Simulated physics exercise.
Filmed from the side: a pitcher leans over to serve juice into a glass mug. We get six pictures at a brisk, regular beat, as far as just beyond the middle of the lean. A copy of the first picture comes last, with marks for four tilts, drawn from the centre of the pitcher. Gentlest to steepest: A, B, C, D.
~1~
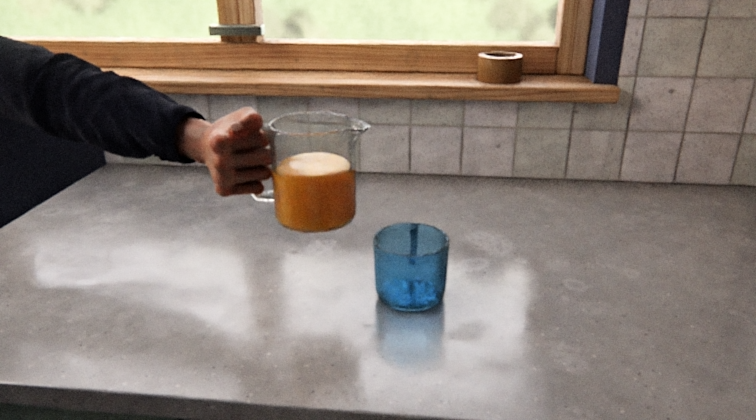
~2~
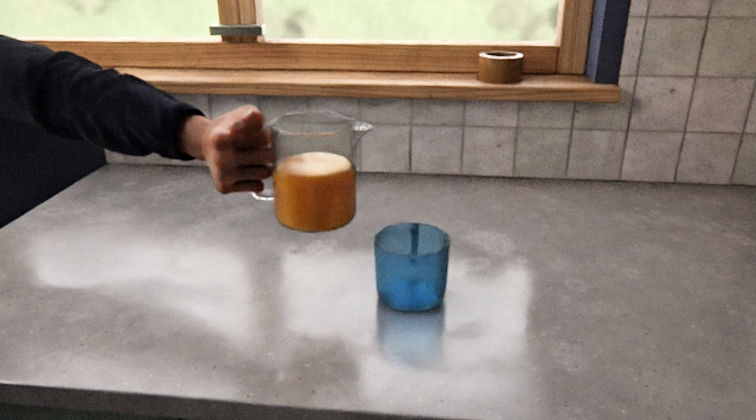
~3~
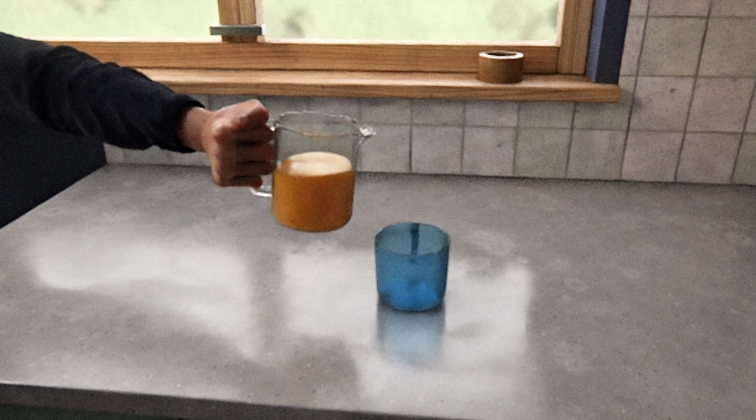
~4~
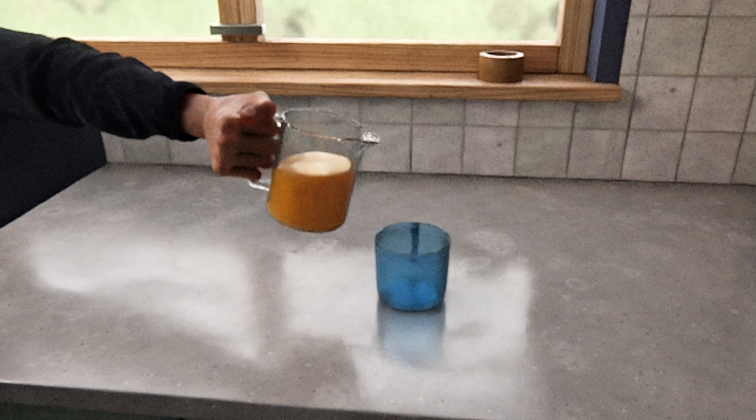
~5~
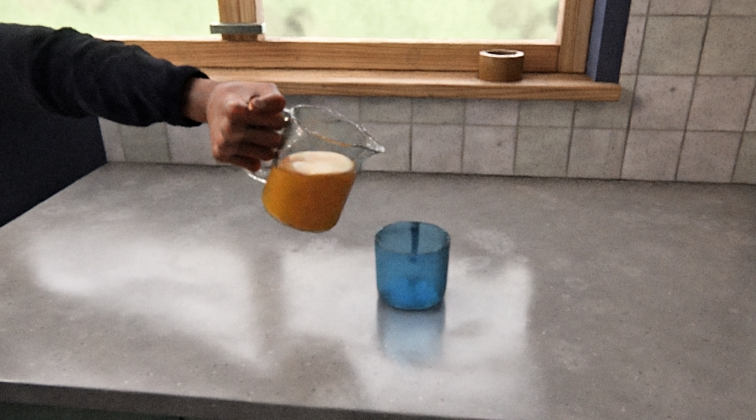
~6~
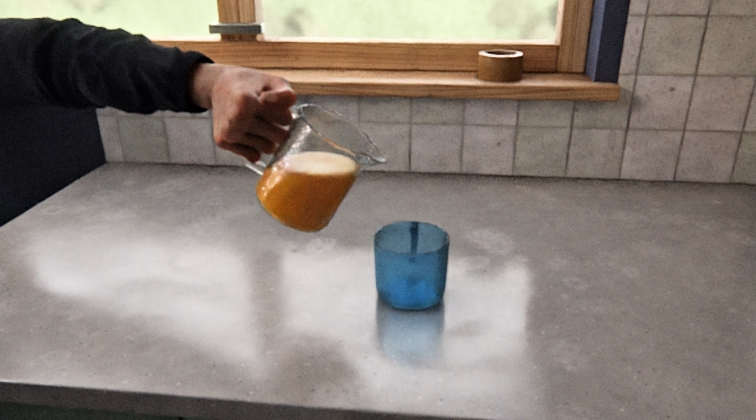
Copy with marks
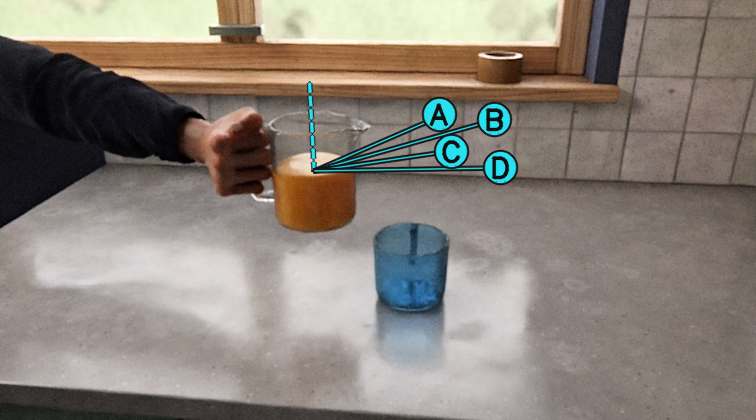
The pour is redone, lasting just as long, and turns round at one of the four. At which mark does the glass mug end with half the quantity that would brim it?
B is best.
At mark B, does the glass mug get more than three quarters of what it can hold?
No, it does not.
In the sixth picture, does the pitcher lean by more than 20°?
Yes, it does.
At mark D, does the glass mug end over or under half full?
Over half.
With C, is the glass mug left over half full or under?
Over half.
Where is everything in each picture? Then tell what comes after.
Upright, lip at (368, 127); rim of the glass mug round (411, 238); nothing has left yet.
Upright, lip at (370, 128); nothing has left yet.
Tipped about 6°, lip at (374, 133); nothing has left yet.
Tipped about 13°, lip at (379, 141); nothing has left yet.
Tipped about 22°, lip at (383, 150); nothing has left yet.
Tipped about 31°, lip at (385, 161); nothing has left yet.
On the marked copy, A at (424, 122); B at (477, 124); C at (434, 153); D at (483, 168).
For mark A, the glass mug ends with about 34 % of what it can hold.
For mark B, the glass mug ends with about 51 % of what it can hold.
For mark C, the glass mug ends with about 66 % of what it can hold; 4 % of the juice is spilt.
For mark D, the glass mug ends with about 82 % of what it can hold; 3 % of the juice is spilt.
